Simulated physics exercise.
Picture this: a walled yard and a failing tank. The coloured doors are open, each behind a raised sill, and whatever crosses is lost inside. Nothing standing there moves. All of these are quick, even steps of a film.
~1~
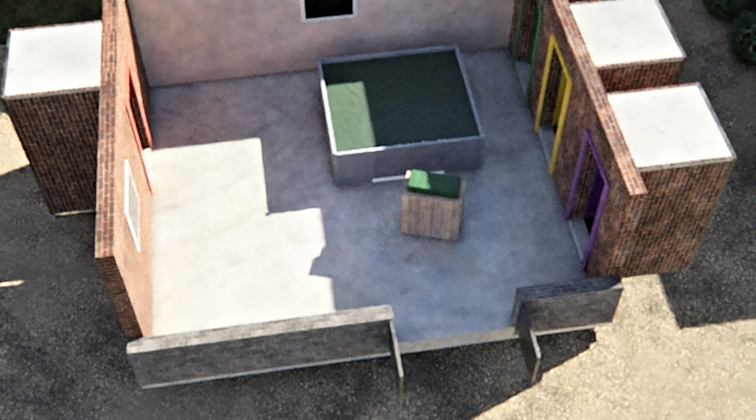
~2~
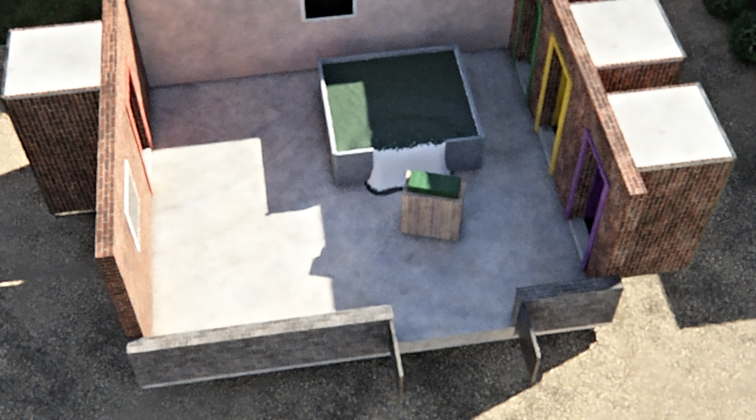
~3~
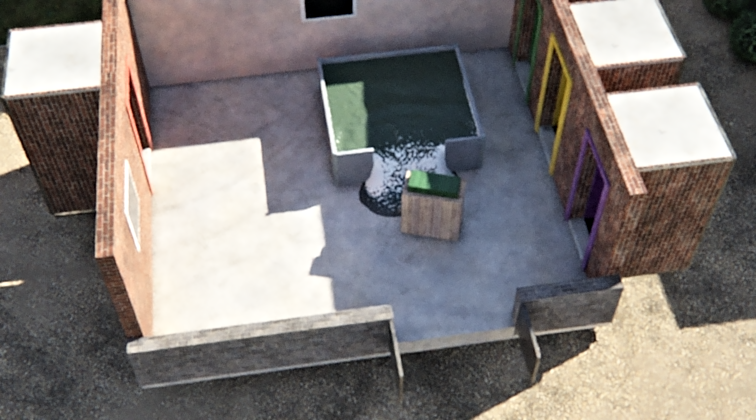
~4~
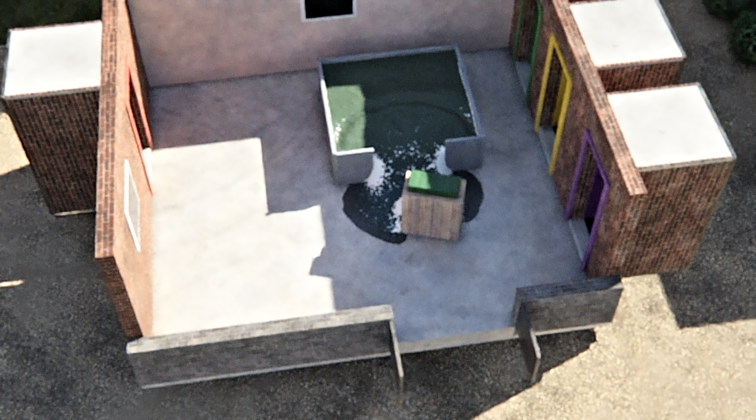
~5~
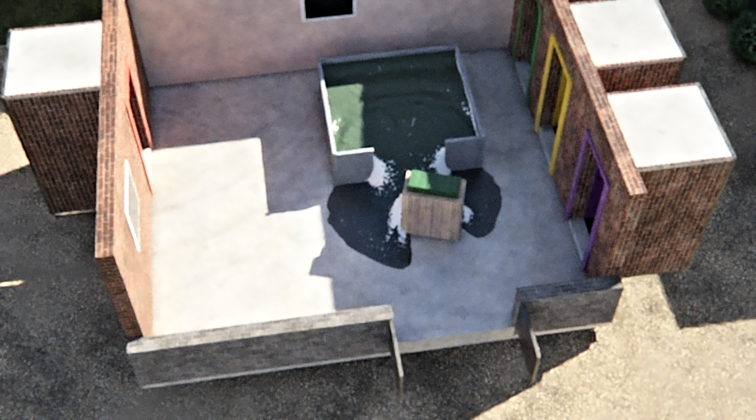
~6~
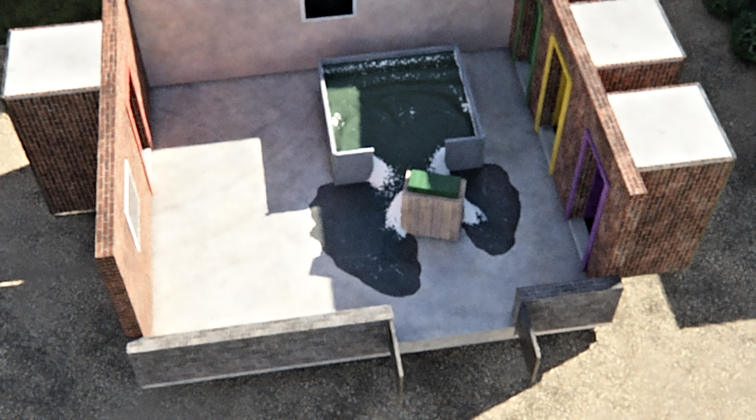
Dark water pouring through a gap in a raised tank's front wall, splitting around a wooden crate and spreading across a walled yard.
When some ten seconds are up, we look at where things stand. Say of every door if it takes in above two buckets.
At the end, green door: Not too much gets in there; yellow door: Not too much gets in there; purple door: Too much gets in there; red door: Not too much gets in there.
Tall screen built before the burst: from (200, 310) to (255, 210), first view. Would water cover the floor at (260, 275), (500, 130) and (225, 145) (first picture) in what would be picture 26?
Results in sequence: Swamped / swamped / bone-dry.
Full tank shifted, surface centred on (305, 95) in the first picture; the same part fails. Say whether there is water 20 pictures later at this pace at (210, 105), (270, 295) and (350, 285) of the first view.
One after the other: Untouched, reached, reached.
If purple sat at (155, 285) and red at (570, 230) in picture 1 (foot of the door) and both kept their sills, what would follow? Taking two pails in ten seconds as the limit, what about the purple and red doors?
Well, the purple door overflows, but the red door overflows.
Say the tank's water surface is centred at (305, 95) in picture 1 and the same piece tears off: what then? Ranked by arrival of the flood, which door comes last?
I'd go with the one in green.
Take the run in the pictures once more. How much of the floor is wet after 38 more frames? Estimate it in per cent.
Roughly 90 percent, I'd say.
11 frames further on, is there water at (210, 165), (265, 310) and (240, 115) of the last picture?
In turn, the points end up high and dry, soaked and high and dry.
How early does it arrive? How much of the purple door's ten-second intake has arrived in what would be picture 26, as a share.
Estimated share: About 65 %.
A moment on, water covers 30 % of the floor; the green door not reached, the yellow door not reached, the purple door wet at the sill, nothing in, the red door not reached.
Next, water covers 50 % of the floor; the green door wet at the sill, nothing in, the yellow door under two buckets in, the purple door over two buckets in, the red door not reached.
Then, water covers 65 % of the floor; the green door wet at the sill, nothing in, the yellow door under two buckets in, the purple door far over two buckets in, the red door not reached.
Later, water covers 90 % of the floor; the green door wet at the sill, nothing in, the yellow door under two buckets in, the purple door far over two buckets in, the red door wet at the sill, nothing in.
In the end, water covers 95 % of the floor; the green door wet at the sill, nothing in, the yellow door under two buckets in, the purple door far over two buckets in, the red door wet at the sill, nothing in.
